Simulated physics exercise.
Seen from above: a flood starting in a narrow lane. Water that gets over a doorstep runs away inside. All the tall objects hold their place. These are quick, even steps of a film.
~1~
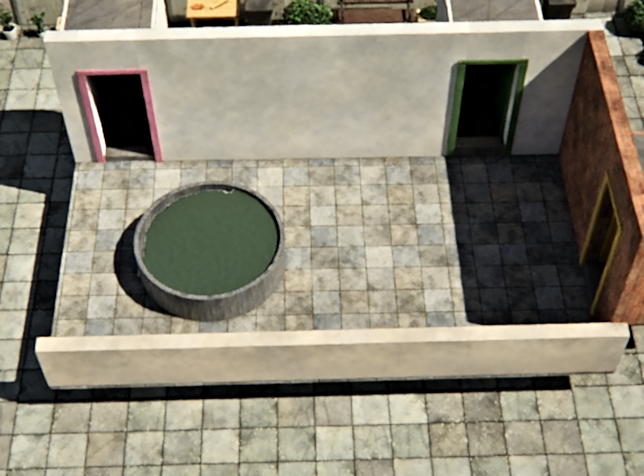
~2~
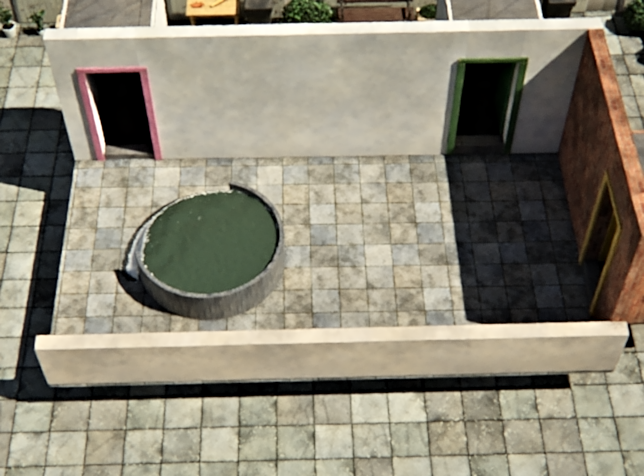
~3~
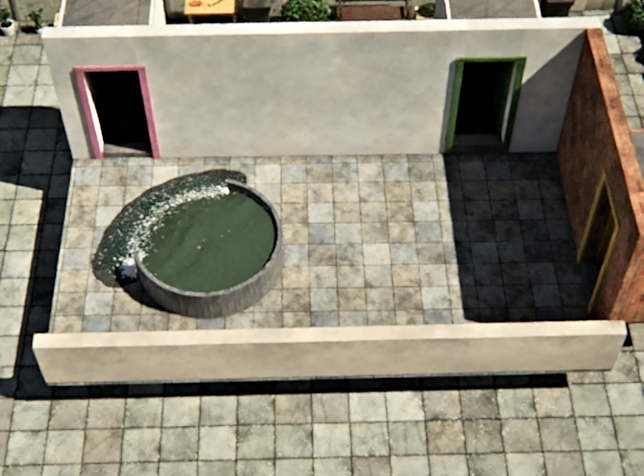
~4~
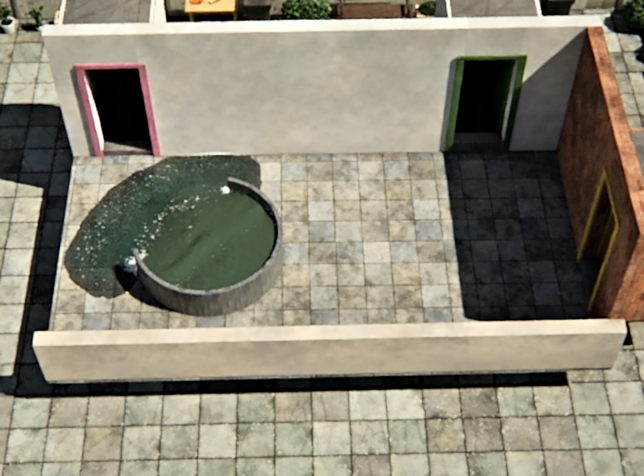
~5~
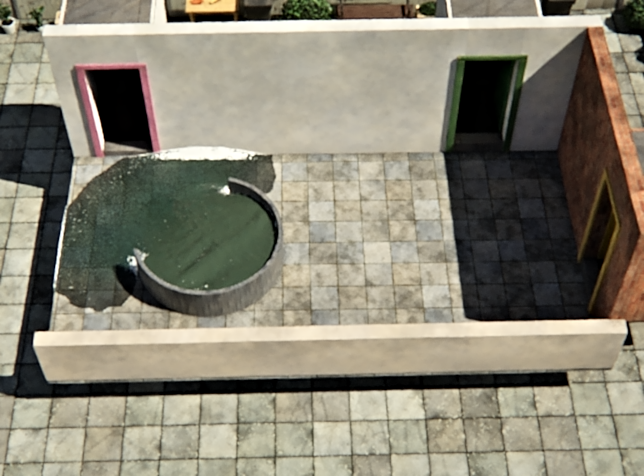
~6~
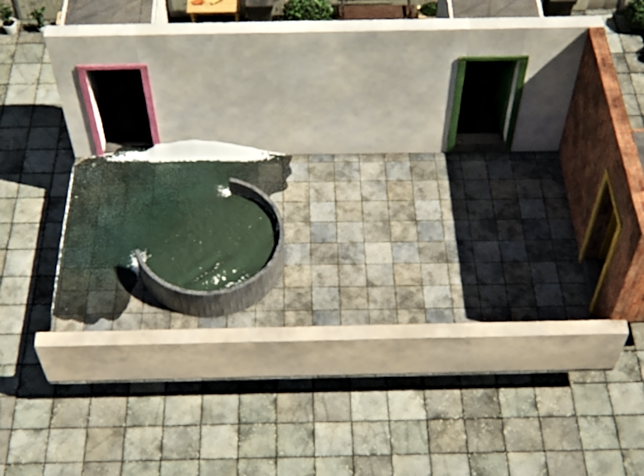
Green water burst through the upper-left side of a round pool in a walled courtyard, then spread across the paving, reached the pale back wall and washed along its foot past the pink-framed doorway.
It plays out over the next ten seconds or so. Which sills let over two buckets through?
One by one: The pink door lets in a lot; the green door admits no more than that; the yellow door admits no more than that.
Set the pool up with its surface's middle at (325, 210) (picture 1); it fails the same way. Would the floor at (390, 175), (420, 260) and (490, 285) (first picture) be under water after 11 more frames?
In that order: Awash, free of water, free of water.
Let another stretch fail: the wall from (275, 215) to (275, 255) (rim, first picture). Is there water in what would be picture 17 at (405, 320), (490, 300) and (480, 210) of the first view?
One after the other: Awash, flooded, awash.
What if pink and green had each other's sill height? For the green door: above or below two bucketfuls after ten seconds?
The green door is under.
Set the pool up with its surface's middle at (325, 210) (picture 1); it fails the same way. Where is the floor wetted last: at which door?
It is the one in yellow.
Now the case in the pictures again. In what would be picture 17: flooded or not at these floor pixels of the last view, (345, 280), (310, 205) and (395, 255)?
As listed: Free of water, flooded, no water.
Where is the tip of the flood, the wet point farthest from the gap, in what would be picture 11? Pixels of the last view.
At about (354, 161).
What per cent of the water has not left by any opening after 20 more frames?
About 52 per cent.
A moment on, water covers 20 % of the floor; the pink door under two buckets in, the green door not reached, the yellow door not reached.
Next, water covers 30 % of the floor; the pink door over two buckets in, the green door not reached, the yellow door not reached.
Then, water covers 45 % of the floor; the pink door far over two buckets in, the green door wet at the sill, nothing in, the yellow door not reached.
Later, water covers 55 % of the floor; the pink door far over two buckets in, the green door wet at the sill, nothing in, the yellow door wet at the sill, nothing in.
In the end, water covers 55 % of the floor; the pink door far over two buckets in, the green door wet at the sill, nothing in, the yellow door wet at the sill, nothing in.
